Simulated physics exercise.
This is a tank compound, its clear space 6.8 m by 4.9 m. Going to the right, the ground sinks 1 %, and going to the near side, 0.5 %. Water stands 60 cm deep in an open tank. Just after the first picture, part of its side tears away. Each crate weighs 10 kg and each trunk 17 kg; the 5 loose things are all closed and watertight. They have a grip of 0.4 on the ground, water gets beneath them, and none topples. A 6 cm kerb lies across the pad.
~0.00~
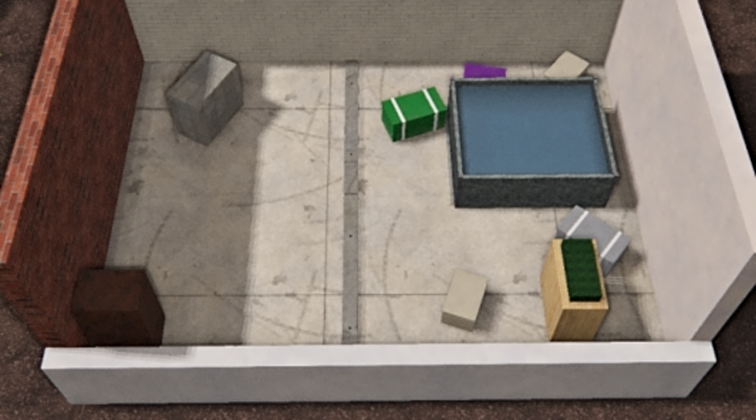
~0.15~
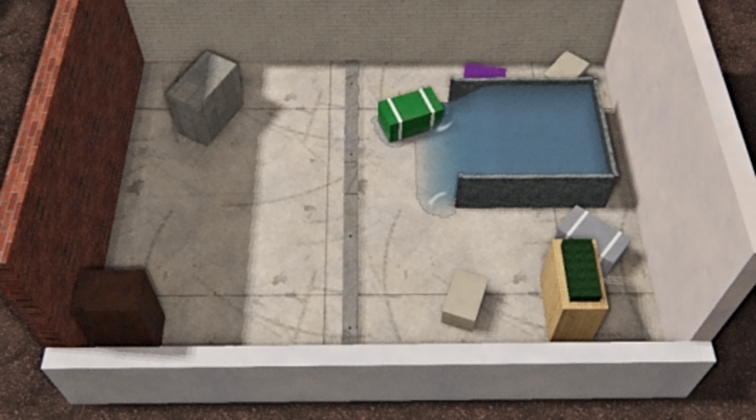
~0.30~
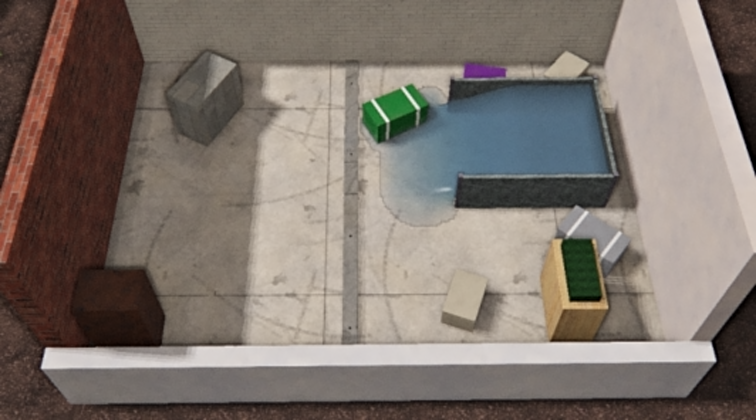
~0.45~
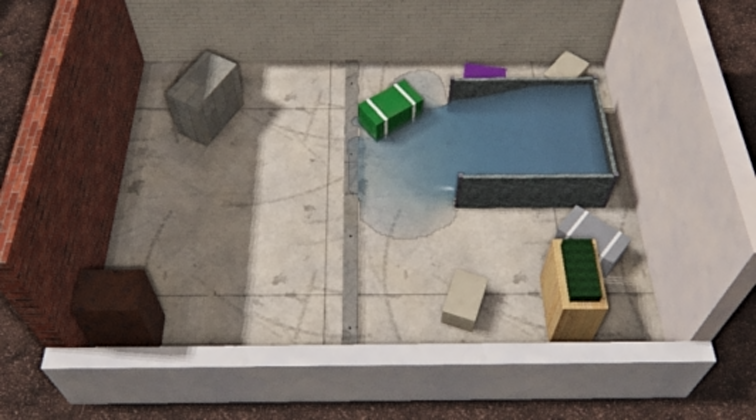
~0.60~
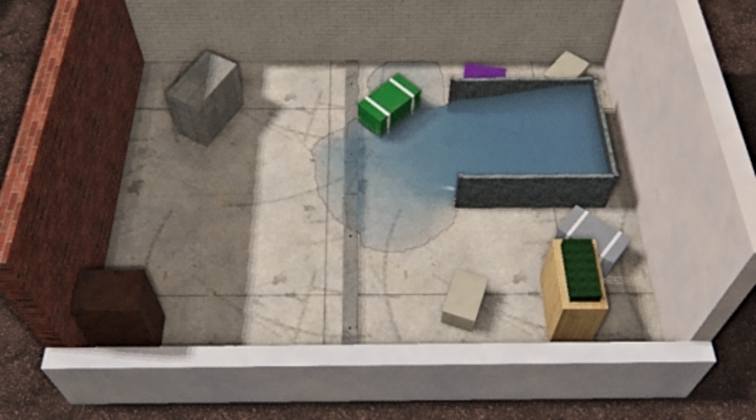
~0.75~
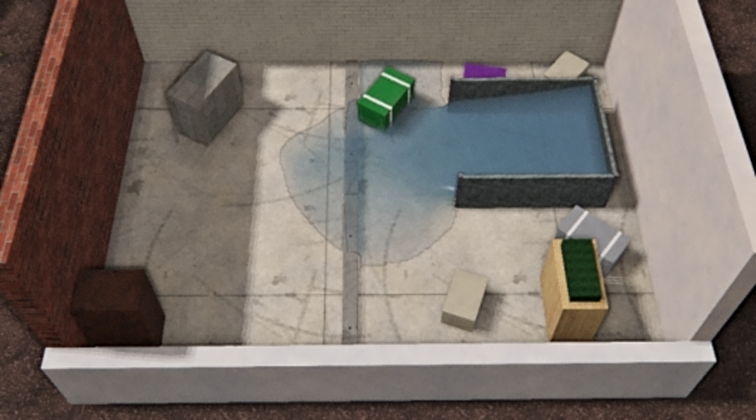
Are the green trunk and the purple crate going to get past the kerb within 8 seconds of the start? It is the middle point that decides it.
As for the green trunk, it makes it across, while the purple crate ends up short.
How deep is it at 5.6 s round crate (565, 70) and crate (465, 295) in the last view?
Some 5 cm at the first, some 5 cm at the second.
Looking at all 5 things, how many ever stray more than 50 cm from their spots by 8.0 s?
I get 3.
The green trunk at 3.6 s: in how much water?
I'd say around 12 cm.
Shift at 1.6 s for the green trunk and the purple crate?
About 120 cm and 0 cm, respectively.
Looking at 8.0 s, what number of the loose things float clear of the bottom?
At that instant the tally stands at 4.
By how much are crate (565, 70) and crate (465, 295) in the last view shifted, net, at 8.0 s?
Net displacement, in order: 50 cm; 100 cm.
After 1.6 s the green trunk is near (342, 61), 1.3 m from its start, aground; the purple crate is near (484, 76), 0.0 m from its start, aground; 1 of 5 are over the mark; 0 afloat.
After 3.6 s the green trunk is near (252, 61), 2.4 m from its start, afloat; the purple crate is near (489, 77), 0.1 m from its start, aground; 1 of 5 are over the mark; 1 afloat.
After 5.6 s the green trunk is near (267, 71), 2.1 m from its start, afloat; the purple crate is near (534, 68), 0.7 m from its start, afloat; 1 of 5 are over the mark; 3 afloat.
After 8.0 s the green trunk is near (293, 112), 1.7 m from its start, afloat; the purple crate is near (556, 59), 1.1 m from its start, afloat; 1 of 5 are over the mark; 4 afloat.
